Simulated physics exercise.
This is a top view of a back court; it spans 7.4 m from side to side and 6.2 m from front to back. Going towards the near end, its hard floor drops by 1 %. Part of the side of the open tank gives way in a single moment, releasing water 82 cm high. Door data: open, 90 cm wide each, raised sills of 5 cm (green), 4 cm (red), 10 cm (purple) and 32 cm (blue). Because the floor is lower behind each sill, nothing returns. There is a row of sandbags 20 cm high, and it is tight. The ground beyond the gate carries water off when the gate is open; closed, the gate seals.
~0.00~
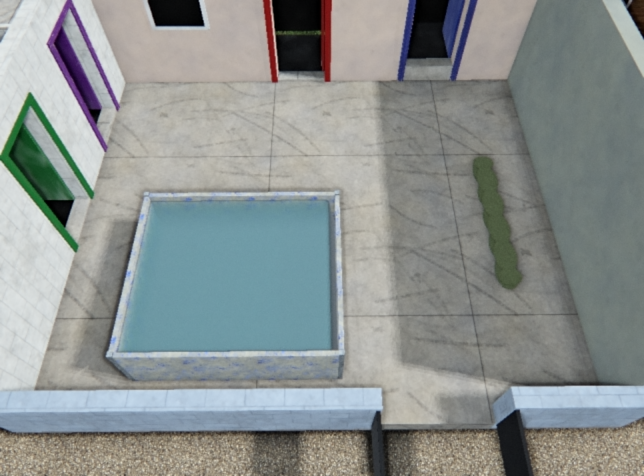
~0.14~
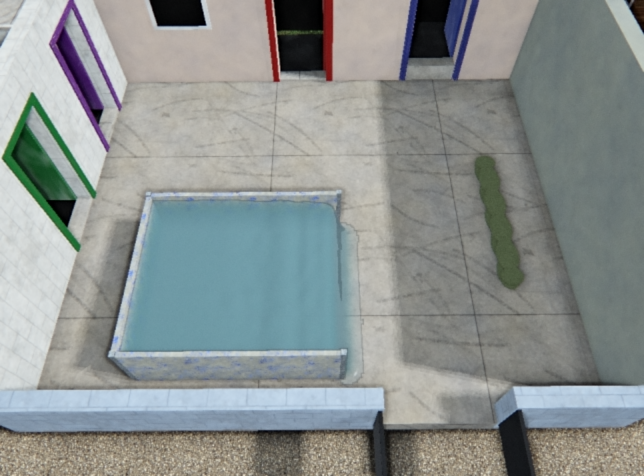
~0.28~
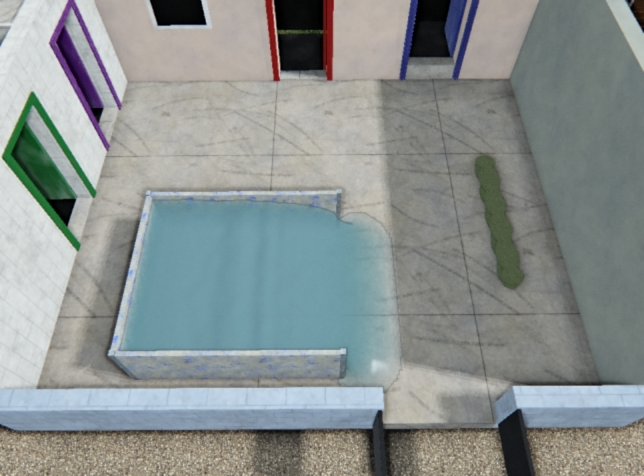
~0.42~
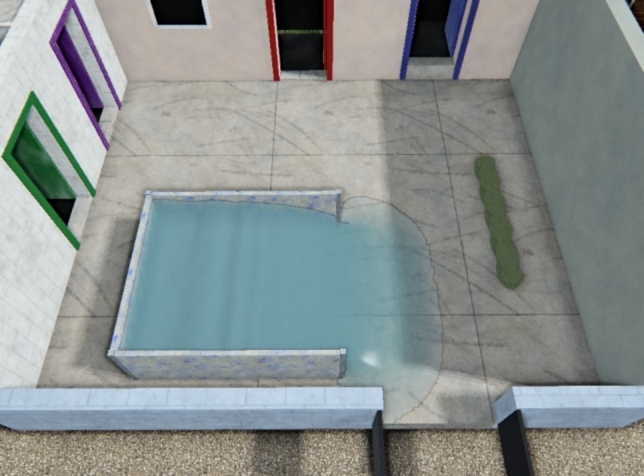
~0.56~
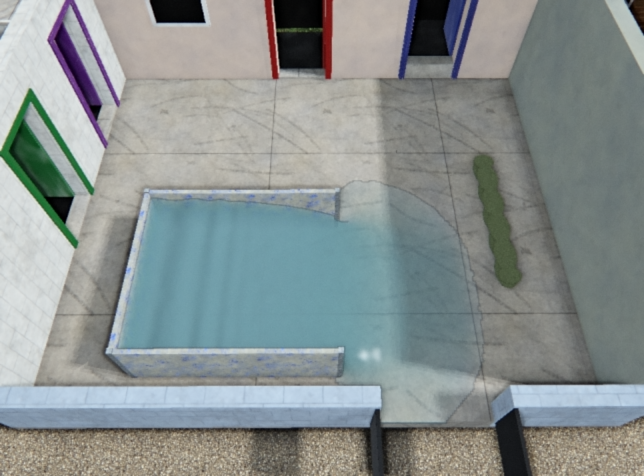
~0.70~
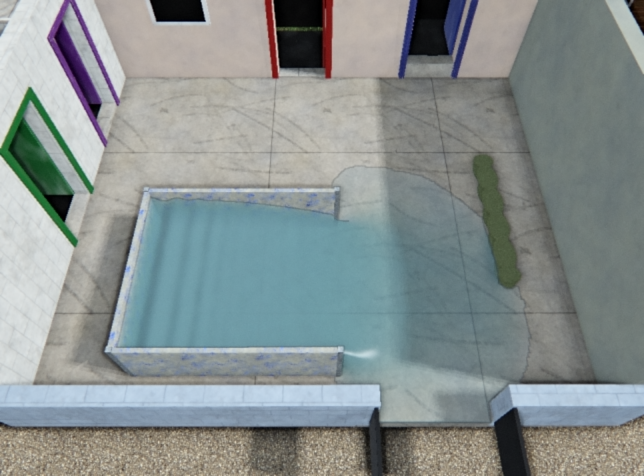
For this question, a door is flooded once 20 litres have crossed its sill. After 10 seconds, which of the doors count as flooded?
Green door: Flooded; red door: Flooded; purple door: Flooded; blue door: Not flooded.
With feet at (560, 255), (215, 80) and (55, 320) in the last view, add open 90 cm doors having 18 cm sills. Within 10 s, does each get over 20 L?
More, less, less.
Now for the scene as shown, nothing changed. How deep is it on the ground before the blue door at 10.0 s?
The depth there is around 6.0 cm.
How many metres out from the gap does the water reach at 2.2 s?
It comes to some 5.4 metres.
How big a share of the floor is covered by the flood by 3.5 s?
Close to 50 in a hundred.
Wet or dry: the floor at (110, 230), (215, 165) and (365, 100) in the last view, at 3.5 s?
Untouched, untouched, soaked.
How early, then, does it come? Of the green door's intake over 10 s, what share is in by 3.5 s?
I'd say close to 0 percent.
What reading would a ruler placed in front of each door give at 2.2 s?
Green 0 cm, red 0 cm, purple 0 cm, blue 0 cm.
After 1.4 s water covers 35 % of the floor and is deepest (55 cm) near (598, 387); green door not reached, red door not reached, purple door not reached, blue door not reached.
After 2.2 s water covers 40 % of the floor and is deepest (58 cm) near (598, 387); green door not reached, red door not reached, purple door not reached, blue door not reached.
After 3.5 s water covers 50 % of the floor and is deepest (40 cm) near (508, 78); green door not reached, red door not reached, purple door not reached, blue door 27 cm at the sill, 0 L in.
After 6.0 s water covers 80 % of the floor and is deepest (22 cm) near (526, 140); green door not reached, red door 9 cm at the sill, 13 L in, purple door not reached, blue door 15 cm at the sill, 0 L in.
After 10.0 s water covers 100 % of the floor and is deepest (18 cm) near (43, 401); green door 9 cm at the sill, 47 L in, red door 5 cm at the sill, 41 L in, purple door 13 cm at the sill, 89 L in, blue door 6 cm at the sill, 0 L in.
